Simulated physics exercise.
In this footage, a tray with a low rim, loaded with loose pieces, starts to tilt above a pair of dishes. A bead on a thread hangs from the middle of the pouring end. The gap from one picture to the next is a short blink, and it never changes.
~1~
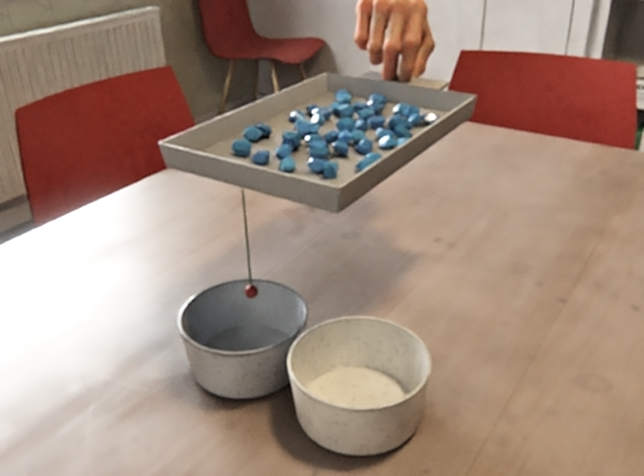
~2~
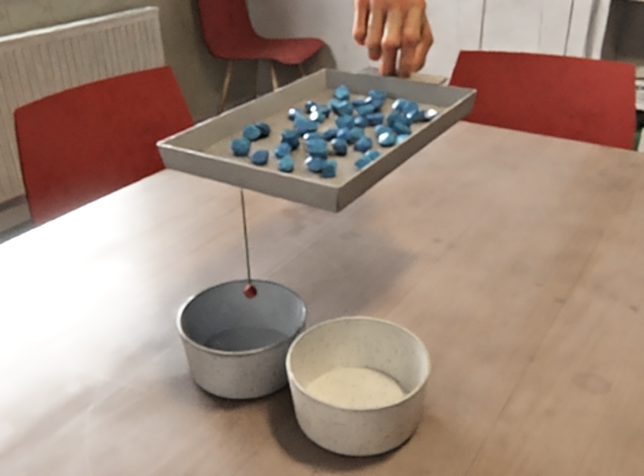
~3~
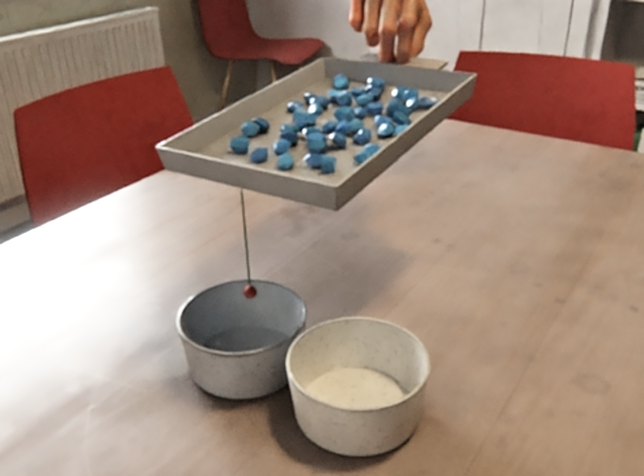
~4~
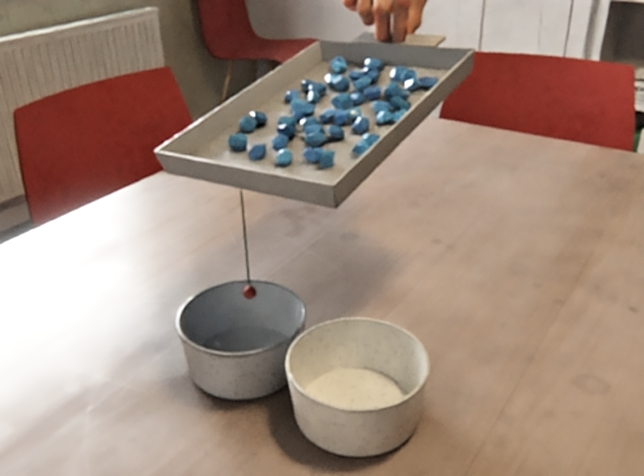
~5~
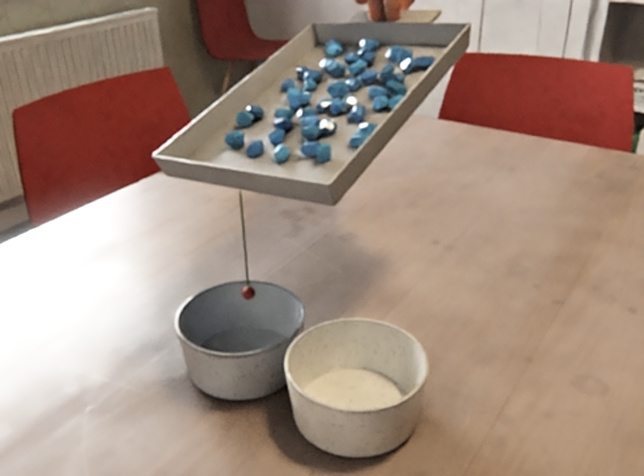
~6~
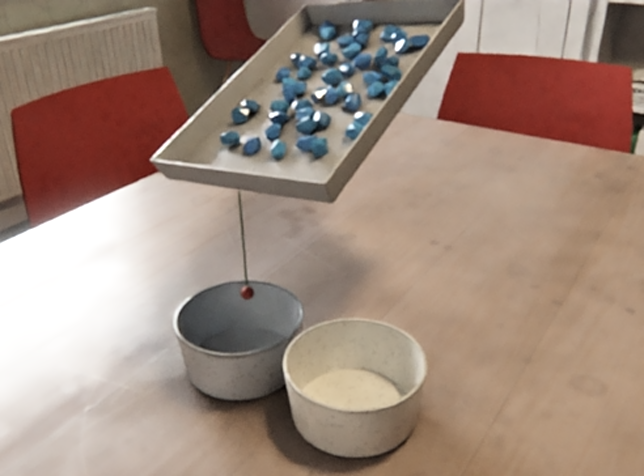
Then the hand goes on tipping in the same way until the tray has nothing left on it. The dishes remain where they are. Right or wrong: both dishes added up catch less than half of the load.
Right, they catch less than half.
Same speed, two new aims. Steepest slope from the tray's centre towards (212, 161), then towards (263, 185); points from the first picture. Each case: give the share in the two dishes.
In turn some 10 and 30 per cent.
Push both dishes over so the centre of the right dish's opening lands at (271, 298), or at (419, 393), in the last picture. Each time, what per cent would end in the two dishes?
Roughly 20% first, roughly 0% second.
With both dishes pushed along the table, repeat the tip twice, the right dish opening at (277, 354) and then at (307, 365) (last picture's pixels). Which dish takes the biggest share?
In the first try it's the one on the left, and in the second it's the one on the left.
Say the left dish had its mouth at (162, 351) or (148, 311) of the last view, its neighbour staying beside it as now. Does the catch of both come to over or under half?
First try: A minority; second try: A majority.
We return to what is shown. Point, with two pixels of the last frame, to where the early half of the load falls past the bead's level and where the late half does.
Initially about (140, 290); subsequently about (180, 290).
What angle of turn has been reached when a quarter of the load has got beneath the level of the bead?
Angle reached: About 80°.
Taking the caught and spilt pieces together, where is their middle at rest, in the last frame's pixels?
It settles centred around (148, 373).
Soon, tray tipped steeply; all on the tray.
A while on, tray tipped past a quarter turn; about a third on the tray; a stray few in the left dish; about half outside both; a small part in the air.
Towards the end, tray tipped past a quarter turn; about a quarter in the left dish; most outside both.
Finally, tray tipped past a quarter turn; none in the right dish; about a quarter in the left dish; most outside both.
